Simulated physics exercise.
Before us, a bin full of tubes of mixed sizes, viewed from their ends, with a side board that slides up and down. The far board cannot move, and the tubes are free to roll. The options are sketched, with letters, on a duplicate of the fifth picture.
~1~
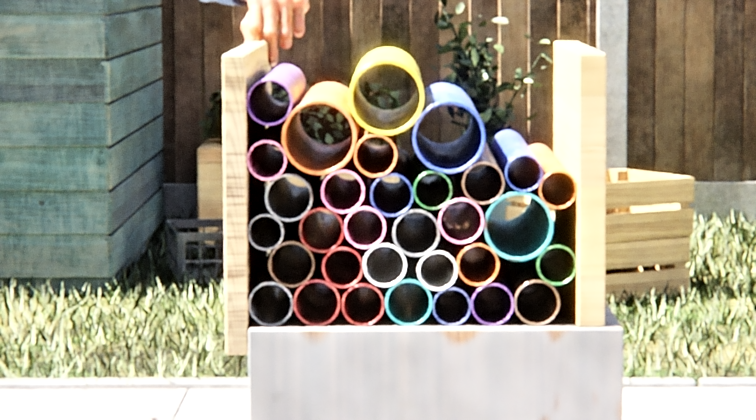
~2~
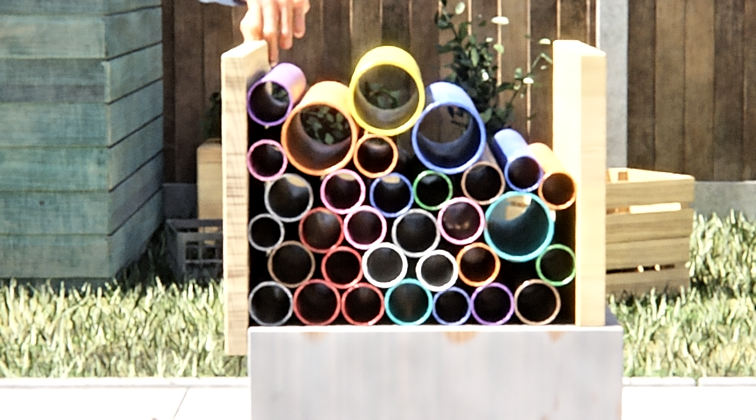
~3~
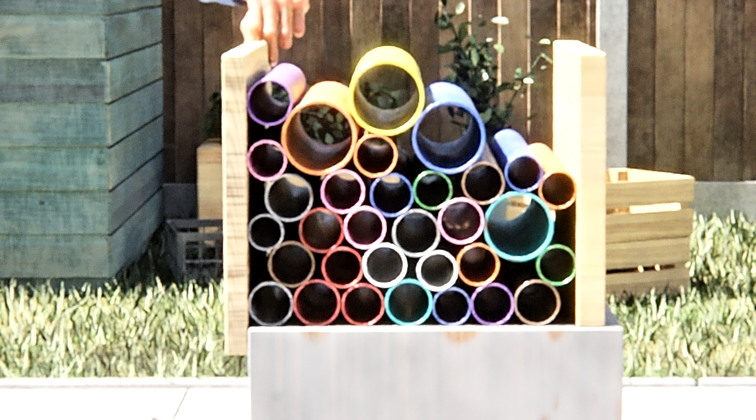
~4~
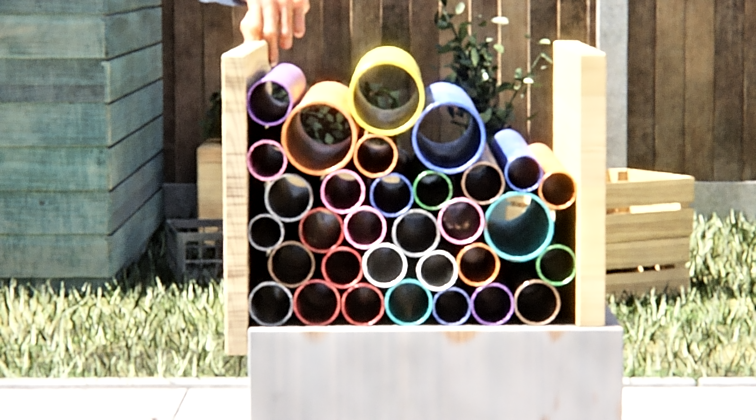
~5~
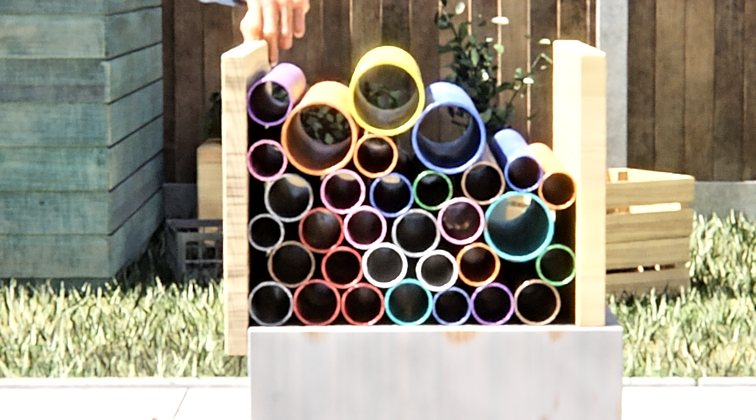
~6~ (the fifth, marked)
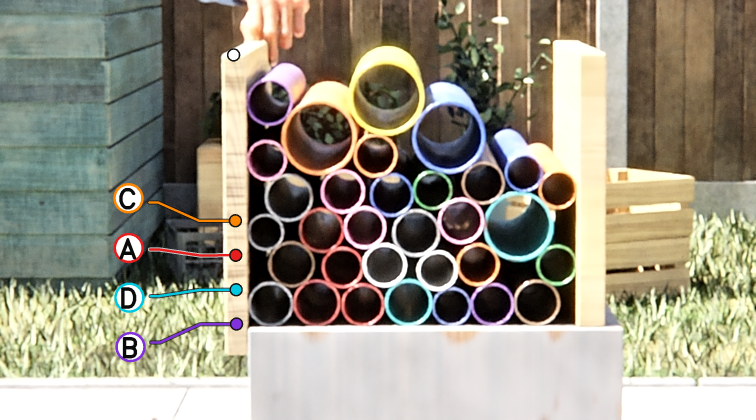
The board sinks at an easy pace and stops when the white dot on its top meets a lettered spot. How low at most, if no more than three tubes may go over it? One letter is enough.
Lower it to A and no more.
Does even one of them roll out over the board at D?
At D: Yes.
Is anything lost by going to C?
At C: Yes.
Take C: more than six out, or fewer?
Fewer than six.
On the copy, A at (236, 256); B at (237, 324); C at (235, 221); D at (236, 290); the white dot at (234, 55).
On A. First, top of the board (246, 144).
Then, top of the board (247, 245).
Finally, top of the board (247, 254), two out over the board.
By contrast, B more than three out over the board; C one out over the board; D more than three out over the board.
